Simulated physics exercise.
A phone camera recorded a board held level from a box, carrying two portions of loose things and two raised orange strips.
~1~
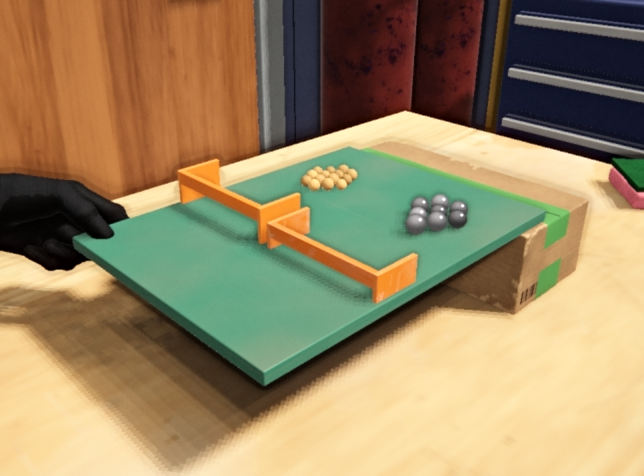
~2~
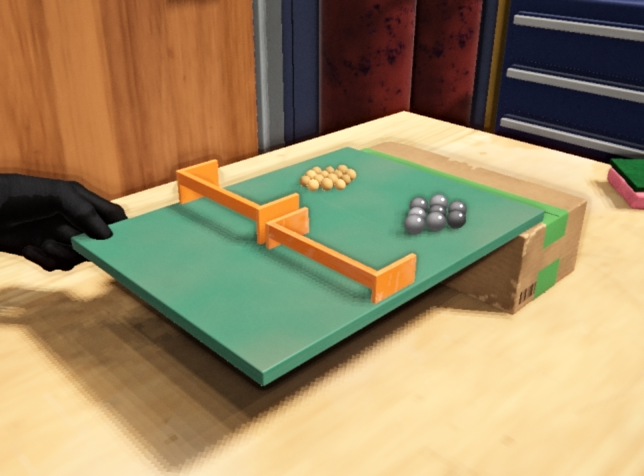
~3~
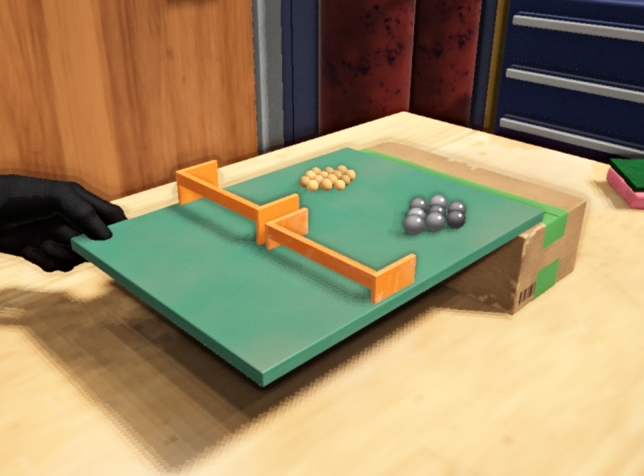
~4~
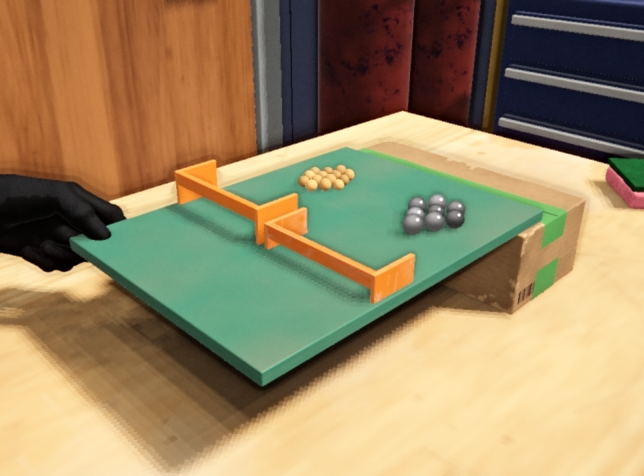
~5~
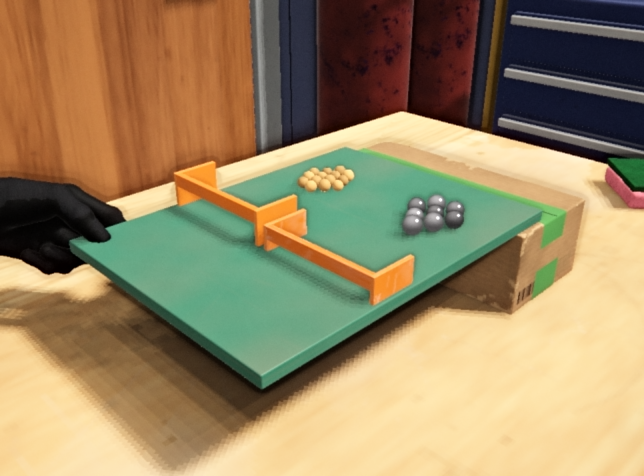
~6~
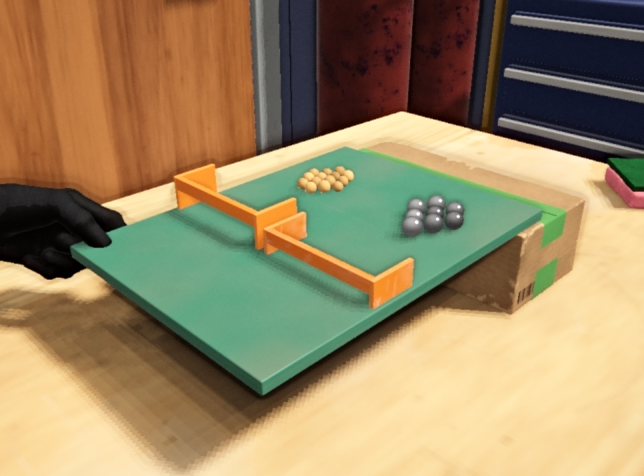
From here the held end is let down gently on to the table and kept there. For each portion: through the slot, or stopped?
Of the two, the front portion is held up. Back portion: It gets by.
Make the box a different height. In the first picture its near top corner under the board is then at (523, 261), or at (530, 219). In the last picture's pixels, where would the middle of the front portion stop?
One: About (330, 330). Two: About (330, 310).
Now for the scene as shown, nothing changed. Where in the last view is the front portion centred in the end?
It ends up centred around (329, 313) in the final picture.
Then, 0.29 s later than the last frame, board sloping at 6°; front portion where it was; back portion where it was.
Then, 0.66 s later than the last frame, board sloping at 13°; front portion has reached its gate; back portion has reached its gate.
Then, 1.06 s later than the last frame, board resting at 16°; front portion has reached its gate; back portion every one past its gate.
When it is over, board resting at 16°; front portion gathered behind its gate; back portion every one past its gate.
